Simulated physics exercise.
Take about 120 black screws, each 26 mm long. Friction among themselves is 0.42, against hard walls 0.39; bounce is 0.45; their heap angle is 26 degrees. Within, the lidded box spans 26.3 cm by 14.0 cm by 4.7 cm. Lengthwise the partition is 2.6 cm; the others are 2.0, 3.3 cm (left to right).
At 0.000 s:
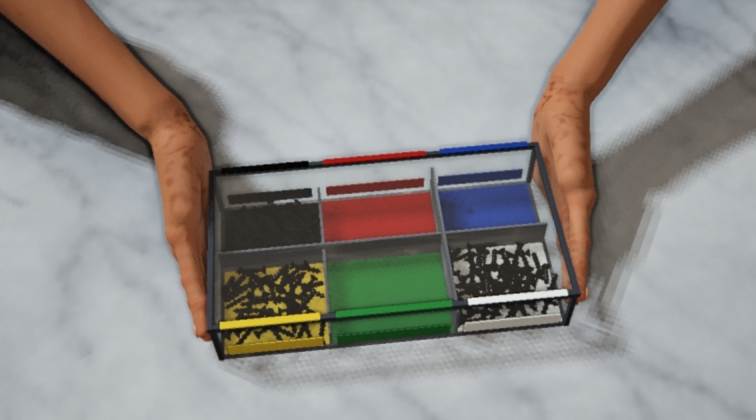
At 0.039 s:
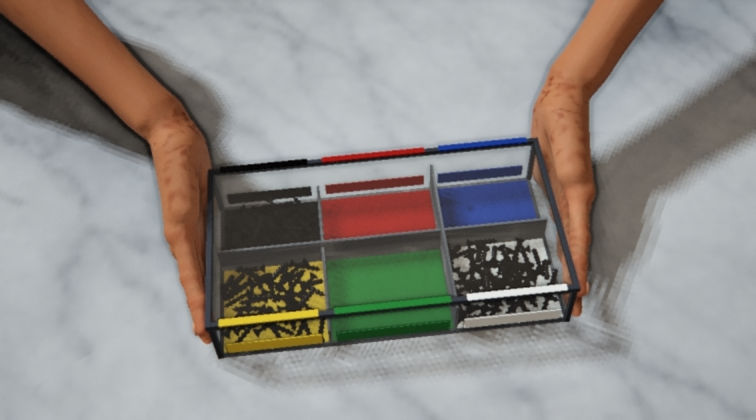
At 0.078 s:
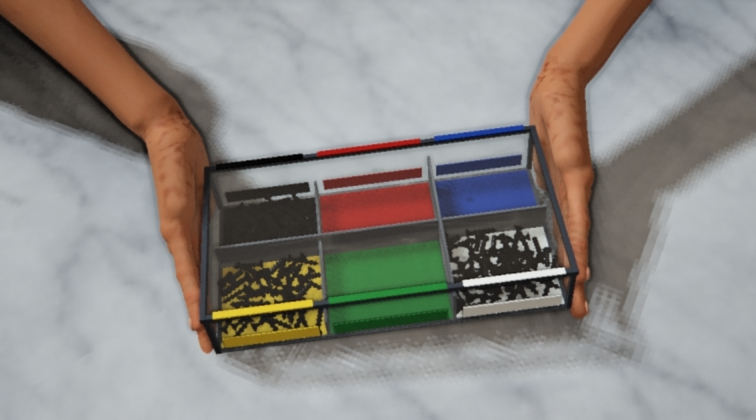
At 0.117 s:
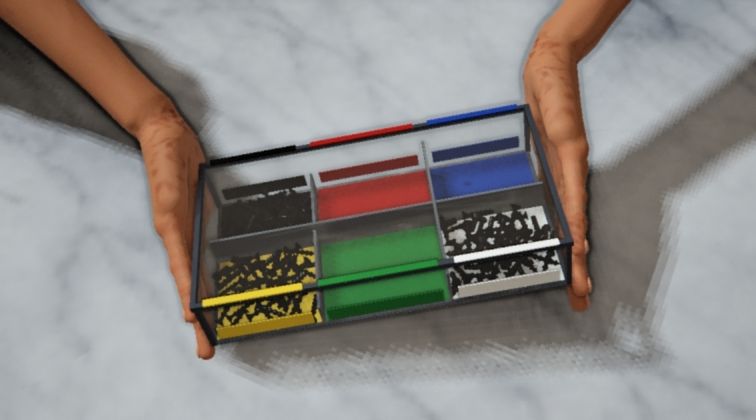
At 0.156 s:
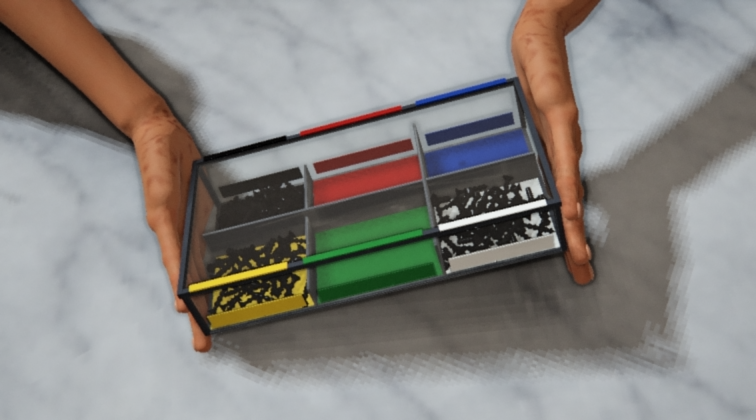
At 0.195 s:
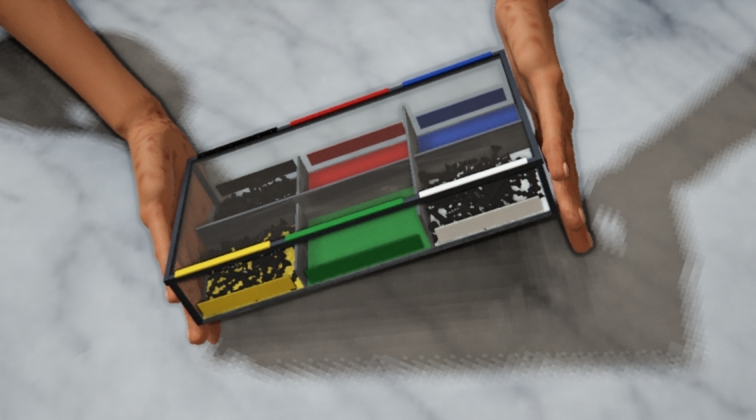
A clear, lidded box with six coloured compartments, some holding small black screws, was held level between two hands above a marble surface, then they tilted it steadily, raising its right side.
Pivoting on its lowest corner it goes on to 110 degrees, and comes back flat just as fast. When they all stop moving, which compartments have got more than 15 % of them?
Once they stop: Red compartment has not, blue compartment has not, green compartment has not, yellow compartment has, white compartment has, black compartment has.
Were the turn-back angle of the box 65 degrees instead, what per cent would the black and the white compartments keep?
With that change, black ends at 25 percent while white ends at 40 percent.
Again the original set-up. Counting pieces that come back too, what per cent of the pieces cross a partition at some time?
The share is close to 35 percent.
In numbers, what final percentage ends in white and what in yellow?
The white compartment ends with 25 per cent, the yellow one with 25 per cent.
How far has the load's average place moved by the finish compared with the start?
I'd put it at close to 5.0 cm.
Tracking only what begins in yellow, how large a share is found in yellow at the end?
70 per cent, roughly.
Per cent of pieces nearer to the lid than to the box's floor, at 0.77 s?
Around 60 %.
Then, at 0.77 s, tilt 109 degrees; red 5 %, blue 10 %, yellow 30 %, white 30 %, black 30 %.
Then, at 1.16 s, tilt 46 degrees; red 5 %, blue 5 %, yellow 25 %, white 25 %, black 40 %.
Then, at 1.63 s, tilt 0 degrees; red 5 %, blue 5 %, yellow 25 %, white 25 %, black 40 %.
By 2.1 s all is still; red 5 %, blue 5 %, green 0 %, yellow 25 %, white 25 %, black 40 %.
